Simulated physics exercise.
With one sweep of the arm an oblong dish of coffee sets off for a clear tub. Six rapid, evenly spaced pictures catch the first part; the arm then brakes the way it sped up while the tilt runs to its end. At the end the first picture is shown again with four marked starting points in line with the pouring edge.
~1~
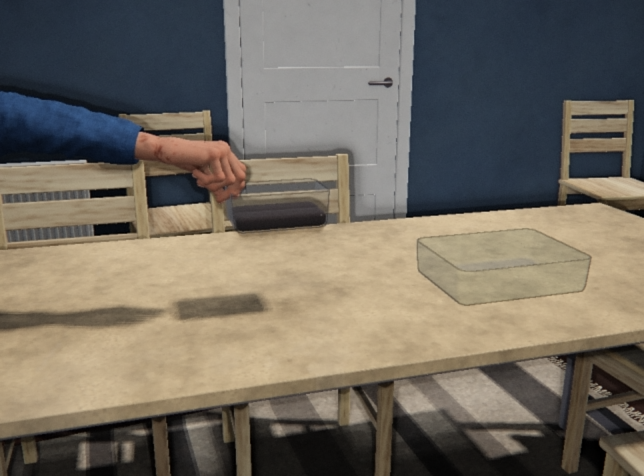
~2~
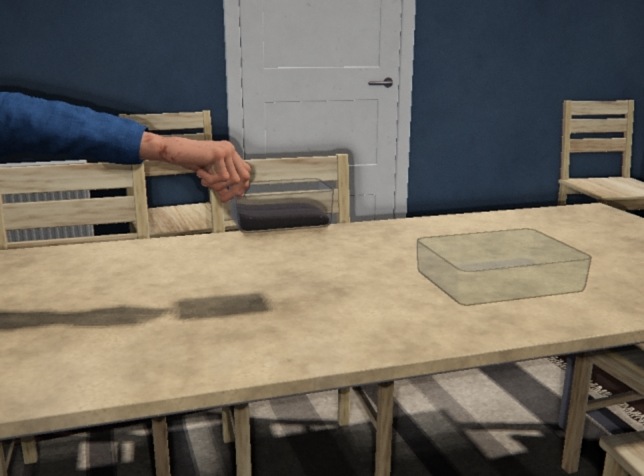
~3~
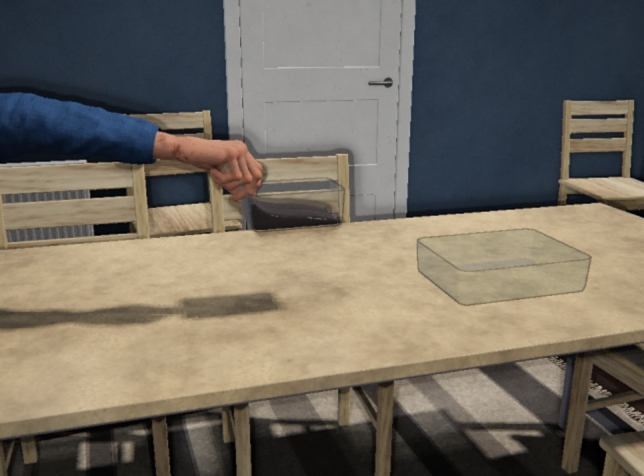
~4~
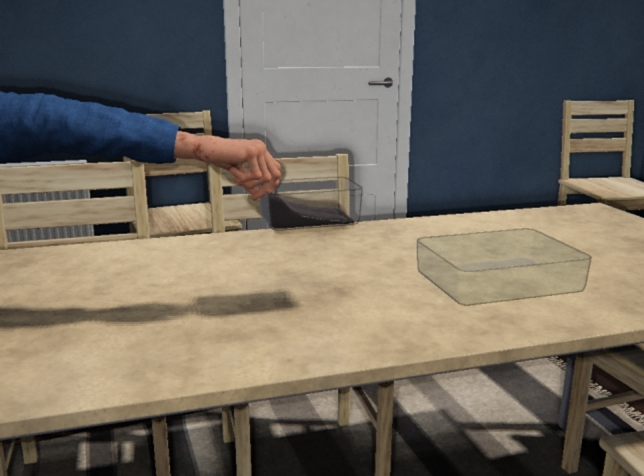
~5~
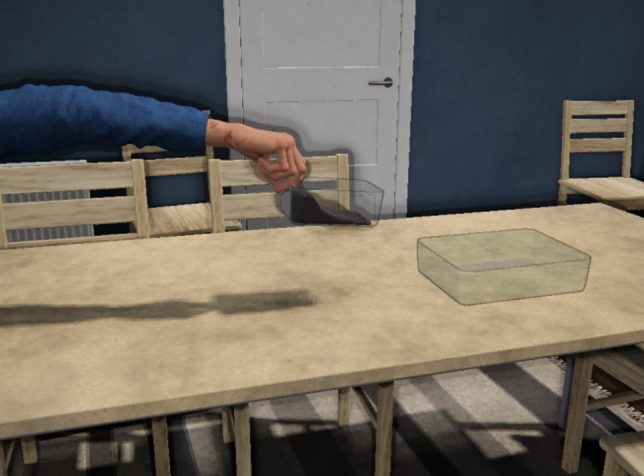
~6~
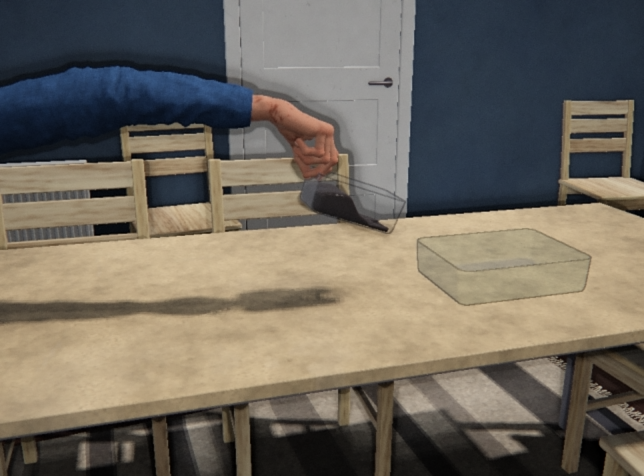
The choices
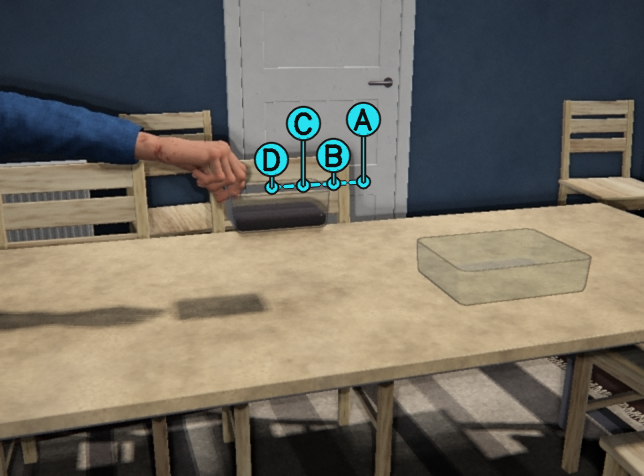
A clear oblong dish of dark liquid, held by a hand in a blue sleeve, starts level above the left side of a wooden table and moves slowly right. It picks up pace toward an empty clear tub, then tilts down at its right end, the liquid slanting inside.
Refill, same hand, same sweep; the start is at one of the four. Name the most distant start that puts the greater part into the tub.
Use dot C.
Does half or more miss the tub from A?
No, that is safe.
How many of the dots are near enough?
Three of the four.
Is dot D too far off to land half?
Yes, it does.
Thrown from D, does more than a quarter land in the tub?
Yes, it does.
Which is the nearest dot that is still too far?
It is D.
On the marked copy, A at (363, 181); B at (333, 183); C at (303, 185); D at (271, 187).
For dot A, about 78 % lands in the tub, 5 % falls short and 17 % goes beside or beyond.
For dot B, about 69 % lands in the tub, 19 % falls short and 11 % goes beside or beyond.
For dot C, about 64 % lands in the tub, 27 % falls short and 9 % goes beside or beyond.
For dot D, about 34 % lands in the tub, 58 % falls short and 8 % goes beside or beyond.
